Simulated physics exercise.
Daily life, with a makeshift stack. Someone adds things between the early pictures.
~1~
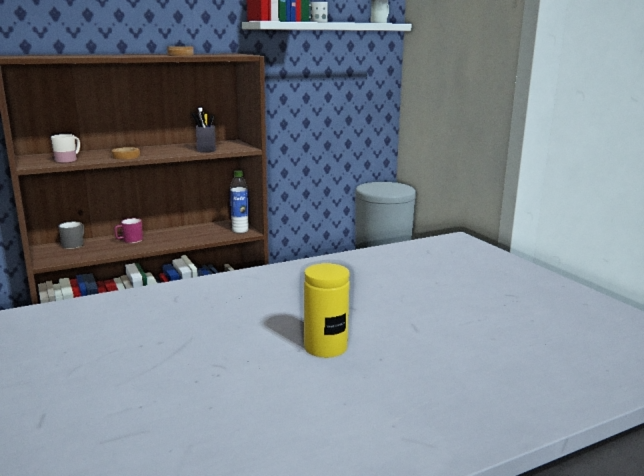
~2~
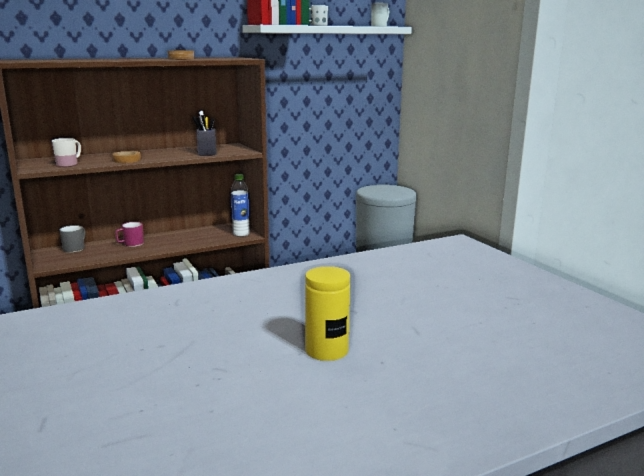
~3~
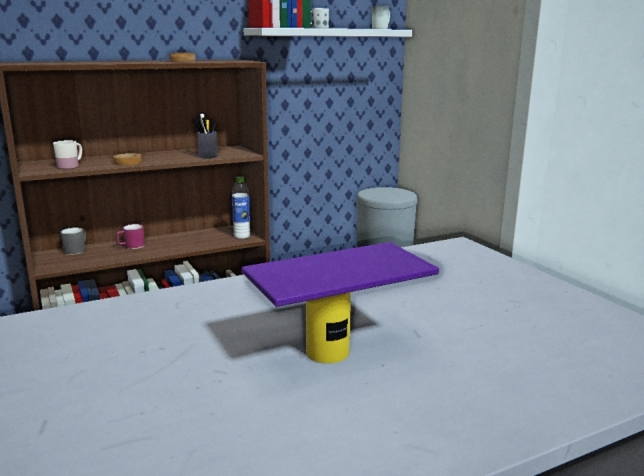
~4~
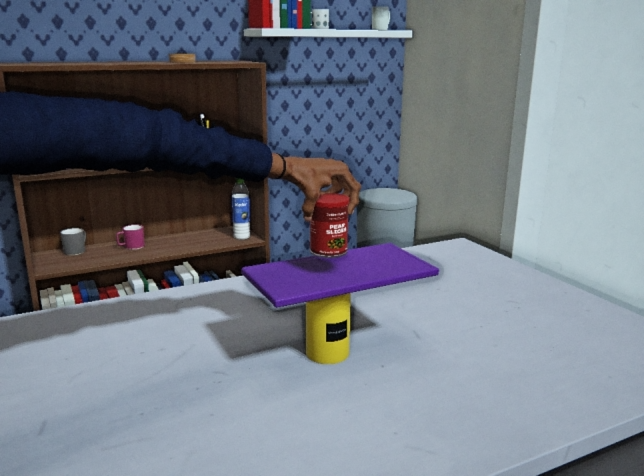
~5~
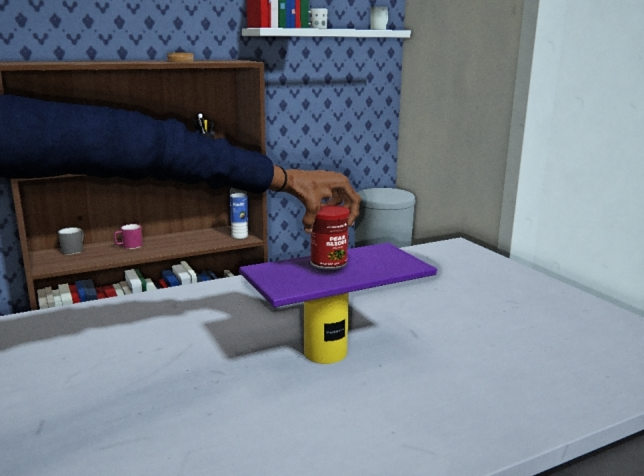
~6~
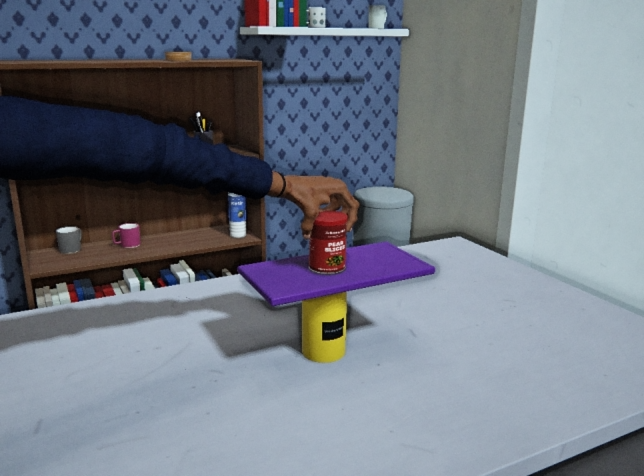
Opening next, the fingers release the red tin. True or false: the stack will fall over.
False.
Then, 0.60 s later than the last frame, all is still.
Then, 1.40 s later than the last frame, red tin resting near (328, 243).
When it is over, all 3 as before. End places, in pixels of the last picture, red tin near (328, 243). The stack keeps its balance.
